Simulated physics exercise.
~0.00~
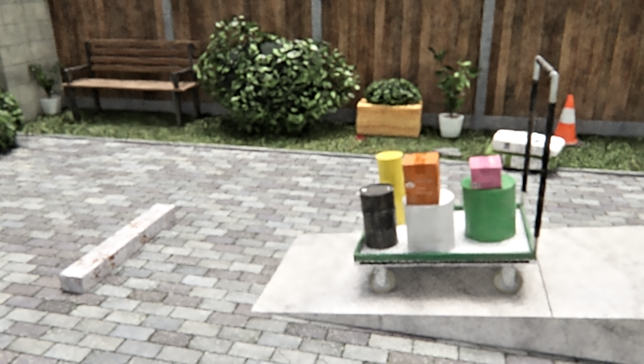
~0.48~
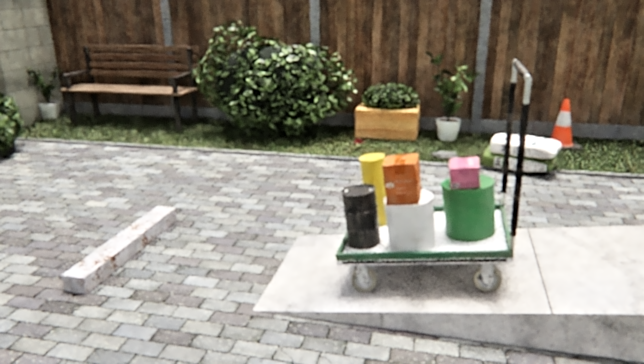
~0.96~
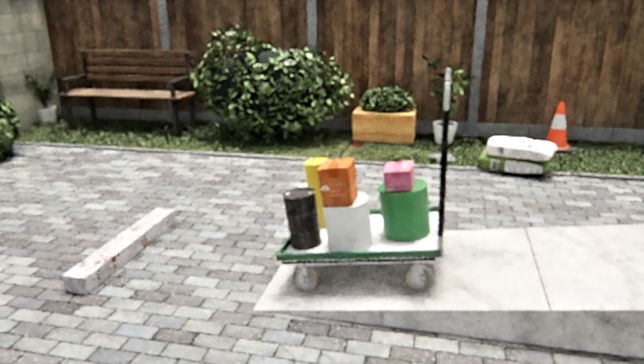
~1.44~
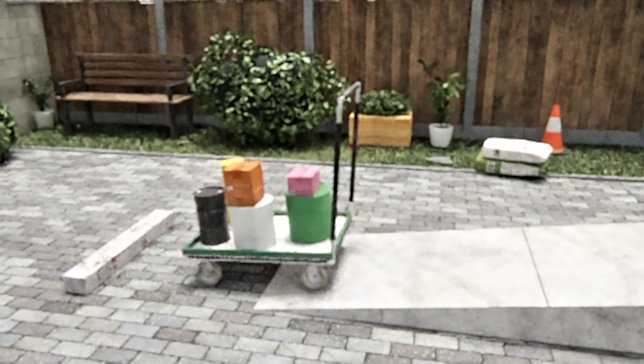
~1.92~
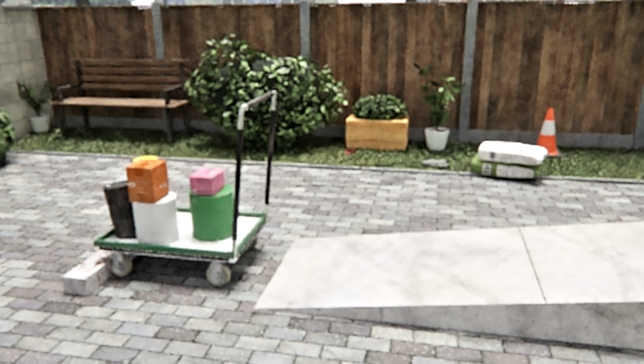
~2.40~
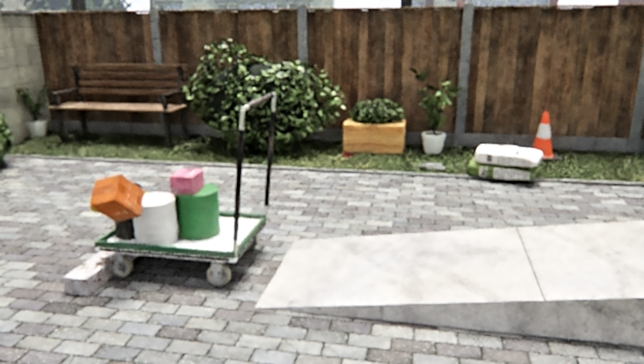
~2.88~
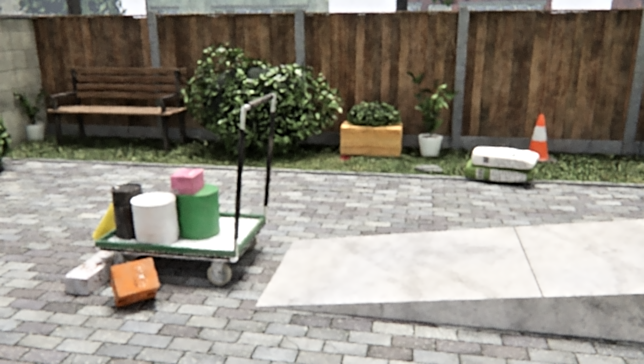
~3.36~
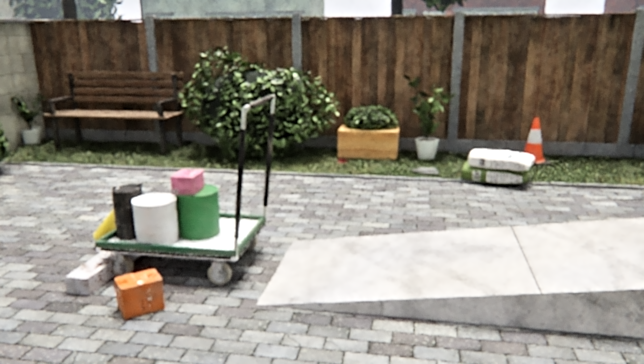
A green-edged trolley with a tall black handle stands on a pale ramp in a paved yard, seen from the side, with a bench, bushes and a wooden fence behind. It carries a black canister, a yellow canister, a white pail with an orange box on top, and a green pail topped by a pink parcel. The trolley rolls left down the ramp and across the paving until it stops at a pale kerb. The orange box and yellow canister tip forward and fall off. The box ends on the paving, the yellow canister beyond the deck, while the rest stay aboard.
